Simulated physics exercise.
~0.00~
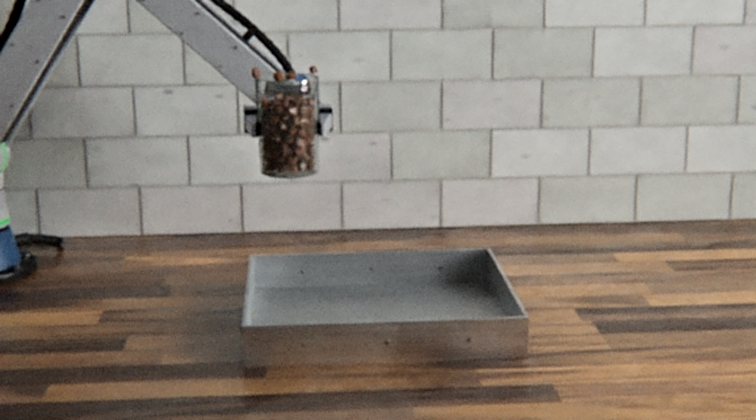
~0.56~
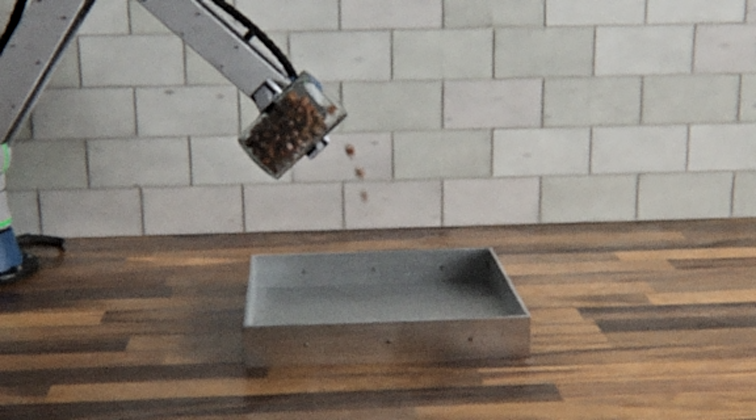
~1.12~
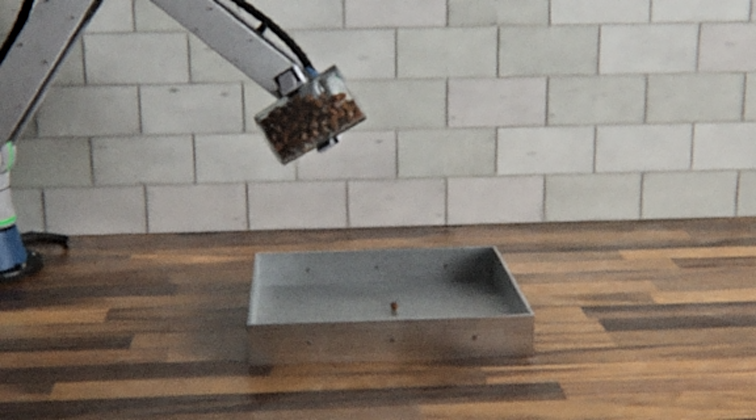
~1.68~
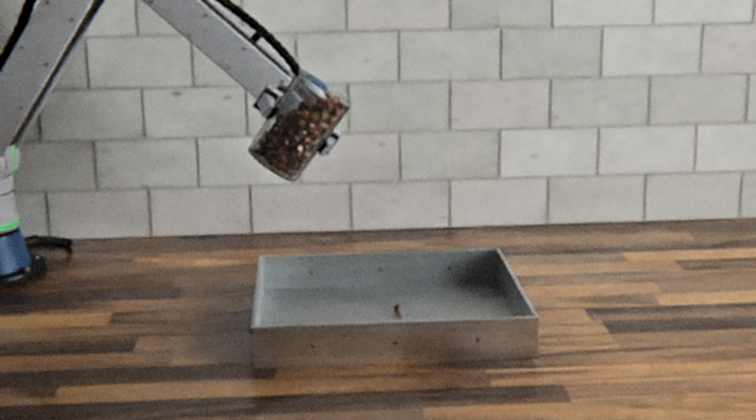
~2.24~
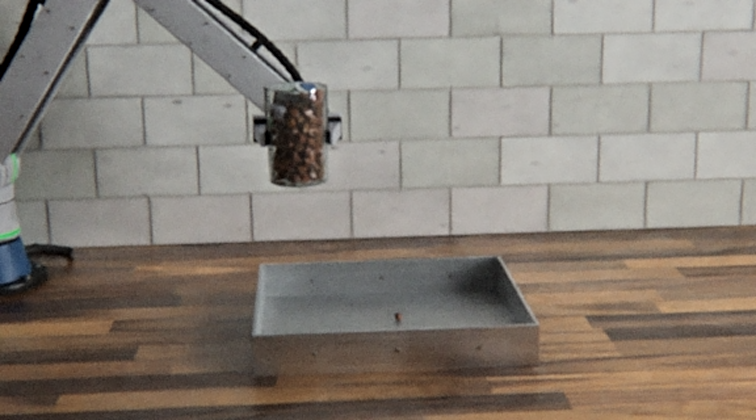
A robot arm tips a clear cup, drops few pellets into a tray, and rights it.
